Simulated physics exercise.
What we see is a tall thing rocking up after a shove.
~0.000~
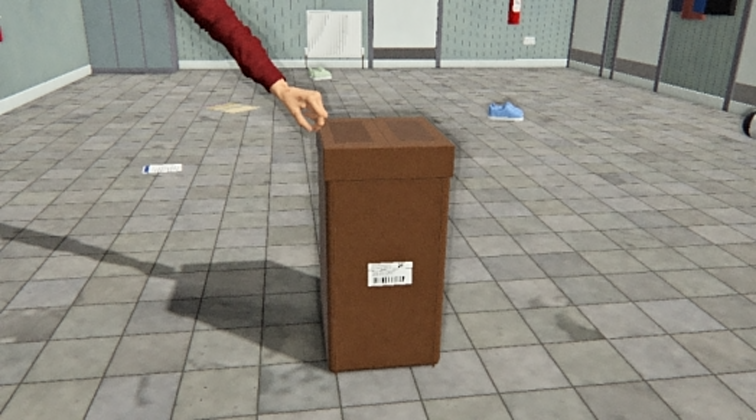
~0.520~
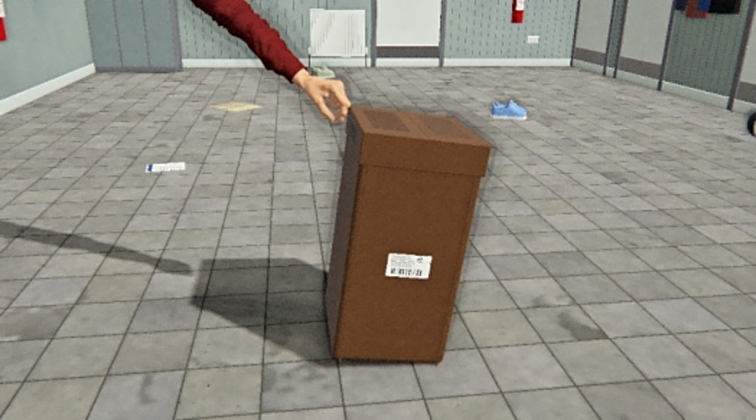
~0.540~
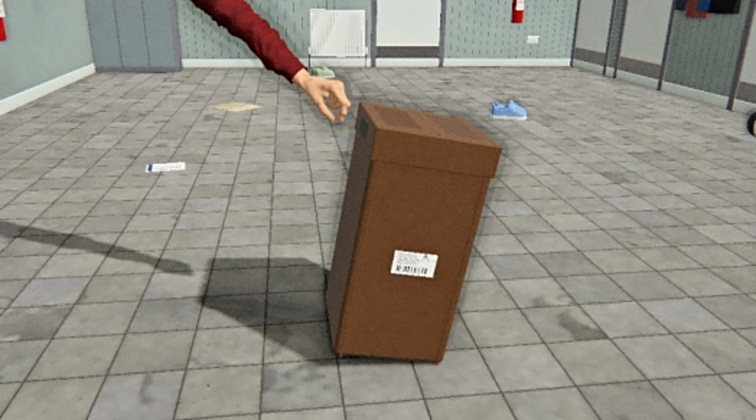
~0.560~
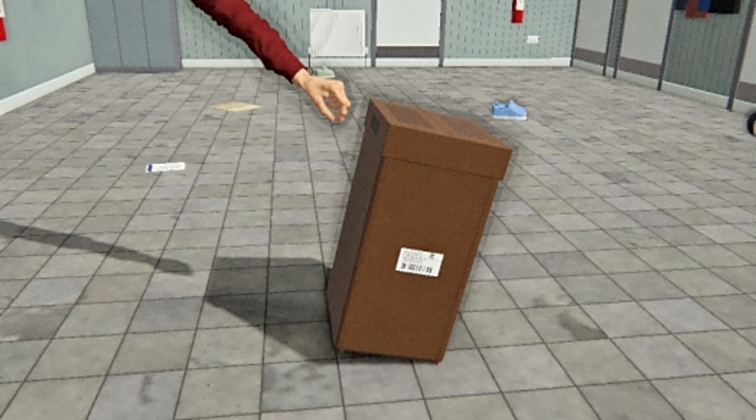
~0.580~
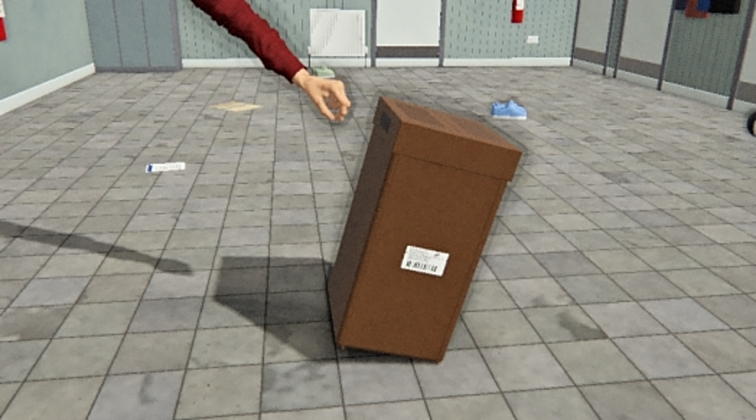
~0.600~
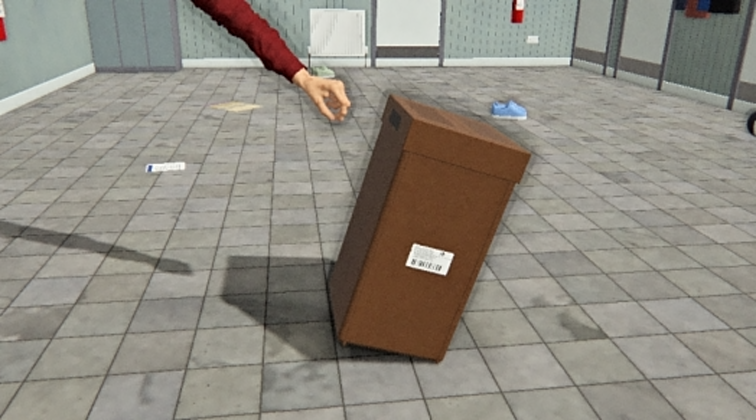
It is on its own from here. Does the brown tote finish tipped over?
Yes, it lies on its side.
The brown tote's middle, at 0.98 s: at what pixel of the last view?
(510, 247).
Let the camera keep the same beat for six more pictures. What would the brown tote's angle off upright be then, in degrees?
By then it would lean 30° from upright.
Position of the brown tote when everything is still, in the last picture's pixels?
It comes to rest at about (535, 280) in the last picture.
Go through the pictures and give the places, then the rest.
In the first frame, brown tote (378, 241) upright.
In the second frame, brown tote (396, 234) 8° off upright.
In the third frame, brown tote (401, 231) 10° off upright.
In the fourth frame, brown tote (407, 230) 13° off upright.
In the fifth frame, brown tote (412, 228) 15° off upright.
In the sixth frame, brown tote (416, 227) 18° off upright.
By 0.80 s, brown tote 39° off upright near (462, 227).
By 0.98 s, brown tote 66° off upright near (510, 247).
When it is over (1.7 s), the brown tote goes down on its side, near (536, 281).
